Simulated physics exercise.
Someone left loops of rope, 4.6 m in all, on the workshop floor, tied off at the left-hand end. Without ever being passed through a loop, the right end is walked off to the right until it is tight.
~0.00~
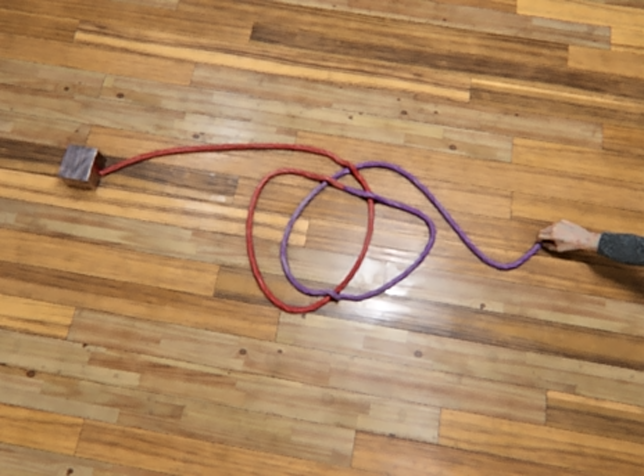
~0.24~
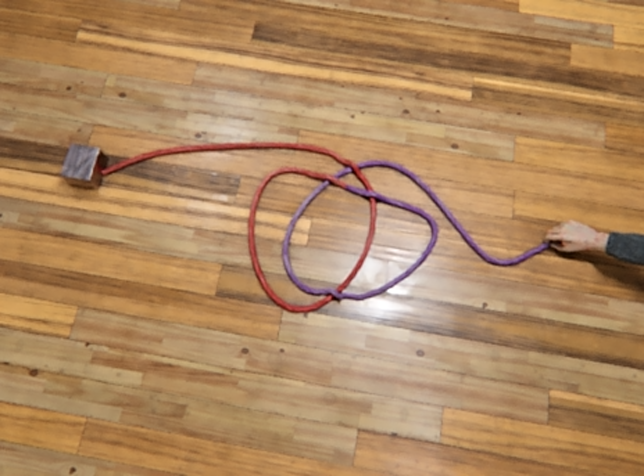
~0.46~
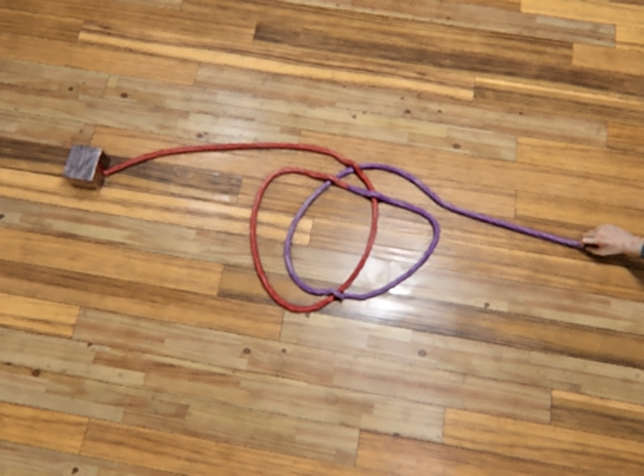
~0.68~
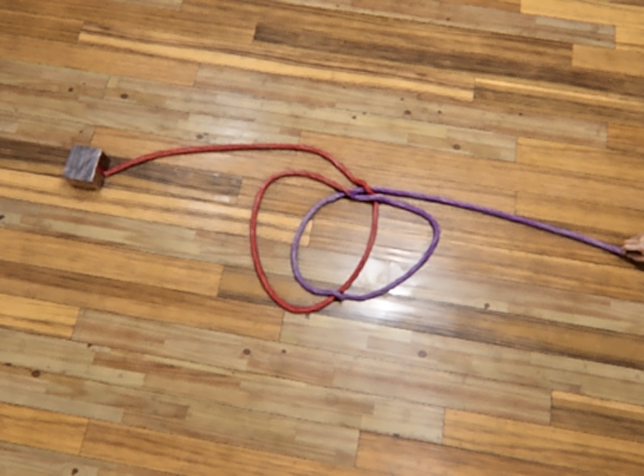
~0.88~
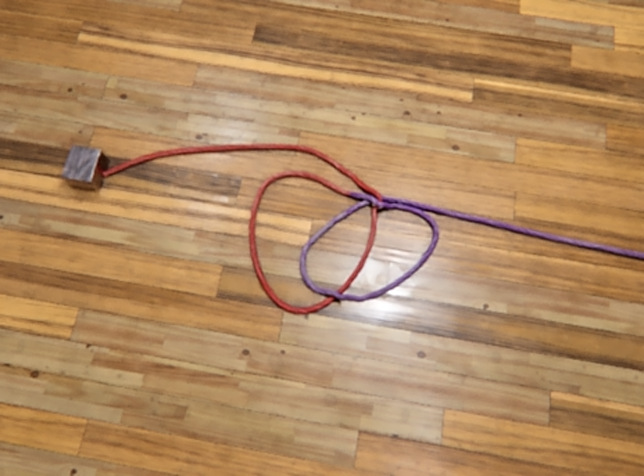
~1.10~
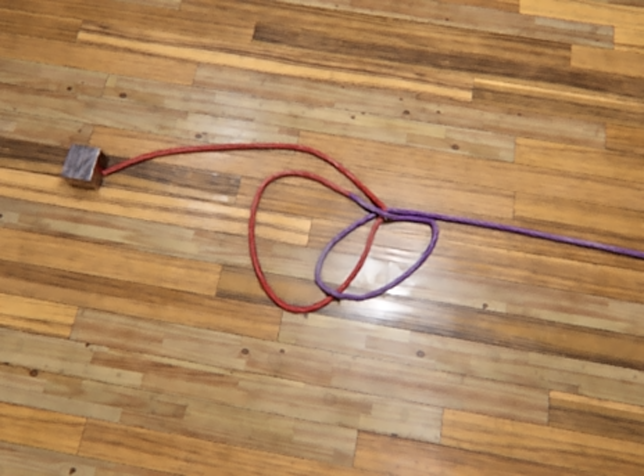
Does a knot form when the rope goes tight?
No, the rope comes out straight.
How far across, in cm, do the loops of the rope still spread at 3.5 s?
42 cm, roughly.
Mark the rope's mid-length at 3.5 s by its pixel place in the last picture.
Mid-length point: Approx. (442, 236) px.
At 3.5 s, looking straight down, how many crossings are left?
The number is 1.
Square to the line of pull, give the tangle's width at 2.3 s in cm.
Looks like about 48 cm to me.
By 2.3 s, the ends are 2.7 m apart, loops still 47 cm across.
By 3.5 s, the ends are 3.5 m apart, loops still 42 cm across.
By 4.8 s, the ends are 4.2 m apart, loops still 33 cm across.
By 6.0 s, the ends are 4.6 m apart, and it runs straight.
By 6.3 s, the ends are 4.6 m apart, and it runs straight.
